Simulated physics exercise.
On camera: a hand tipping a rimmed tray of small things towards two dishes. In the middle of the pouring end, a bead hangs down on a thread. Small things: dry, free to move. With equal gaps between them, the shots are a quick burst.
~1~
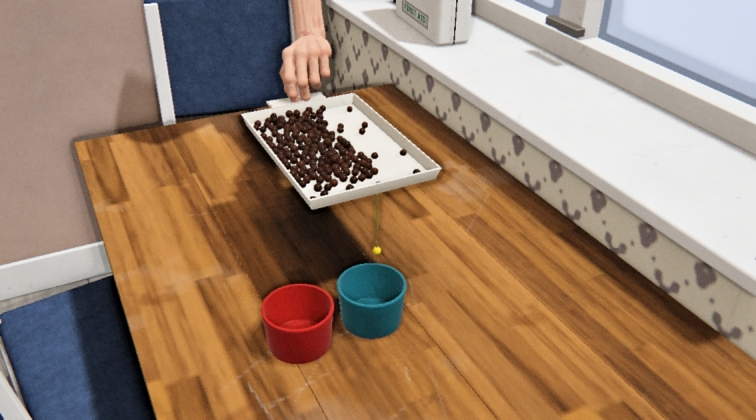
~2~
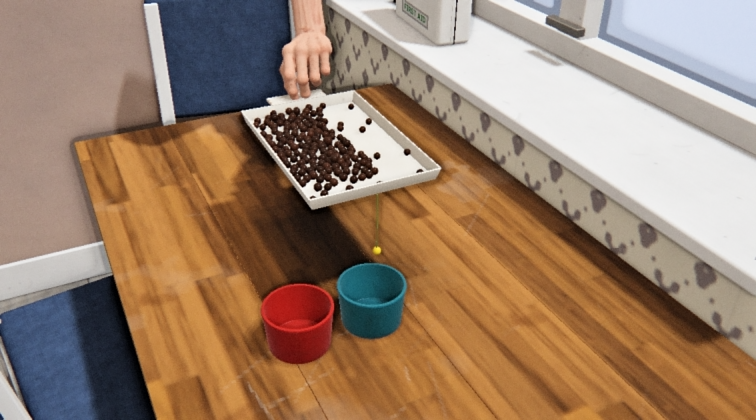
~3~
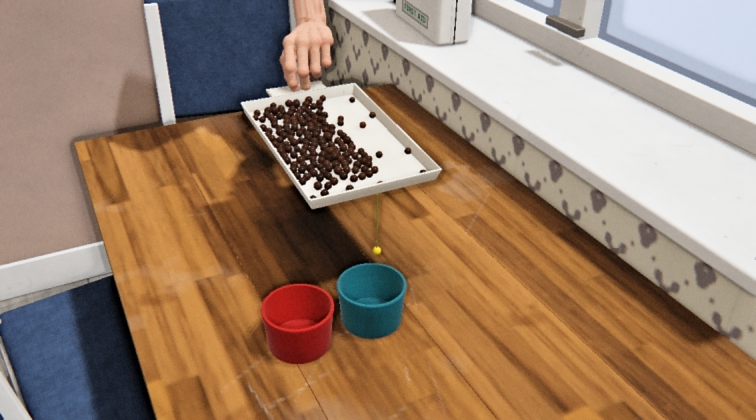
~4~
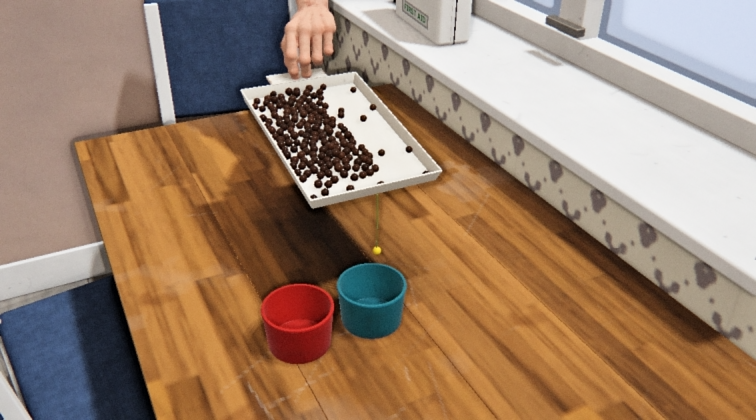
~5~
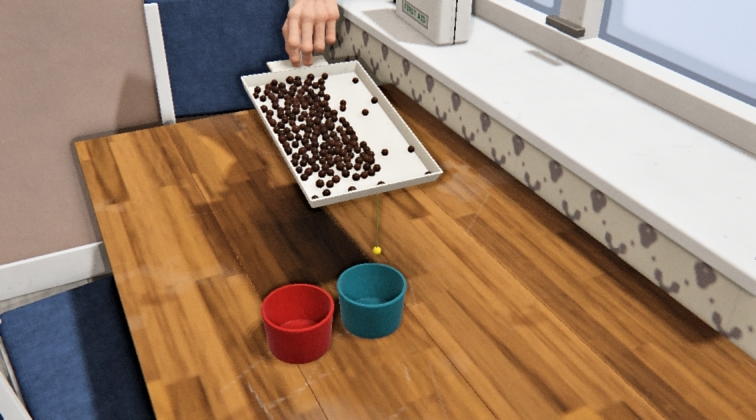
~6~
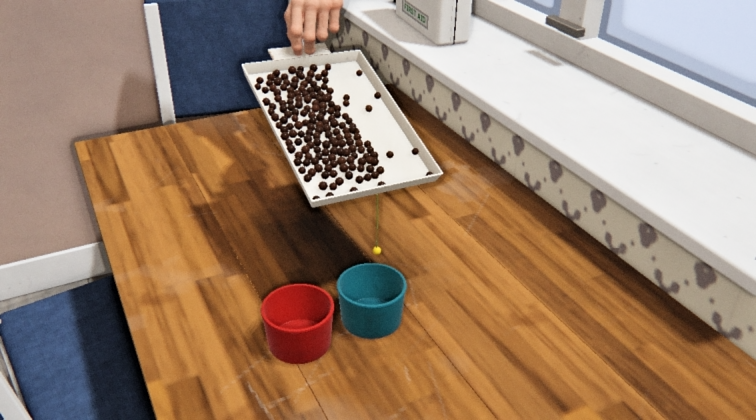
A hand holds a white rimmed tray of small dark brown balls above a wooden table, near a red dish and a teal dish. It gradually raises the tray's back end, steepening the slope towards the viewer, and the balls shift slightly while the dishes stay still.
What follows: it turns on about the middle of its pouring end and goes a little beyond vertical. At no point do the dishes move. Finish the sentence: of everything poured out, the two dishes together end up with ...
They end up with a minority of it.
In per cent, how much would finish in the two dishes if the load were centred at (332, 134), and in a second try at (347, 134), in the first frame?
About 30 % and 40 %.
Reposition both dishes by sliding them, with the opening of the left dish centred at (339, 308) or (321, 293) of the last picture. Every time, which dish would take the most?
So: The one further right first, and the one further right second.
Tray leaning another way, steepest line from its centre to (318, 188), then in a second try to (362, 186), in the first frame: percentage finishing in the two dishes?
50 and 60 per cent, in that order.
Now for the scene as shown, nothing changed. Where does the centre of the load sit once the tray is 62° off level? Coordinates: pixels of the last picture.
The middle of the load sits near (390, 183).
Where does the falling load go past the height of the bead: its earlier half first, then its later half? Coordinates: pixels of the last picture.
Roughly at (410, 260) first, and then at (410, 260).
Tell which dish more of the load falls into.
Answer: The one at right.
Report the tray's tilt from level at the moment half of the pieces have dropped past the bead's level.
About 85 degrees.
Soon, tray tipped steeply; about two thirds on the tray; a stray few in the left dish; a small part in the right dish; a small part outside both; about a quarter in the air.
A while on, tray tipped past a quarter turn; a stray few on the tray; a stray few in the left dish; about a quarter in the right dish; about half outside both; a small part in the air.
Towards the end, tray tipped past a quarter turn; a stray few in the left dish; about a third in the right dish; about two thirds outside both.
Finally, tray tipped past a quarter turn; a stray few in the left dish; about a third in the right dish; about two thirds outside both.
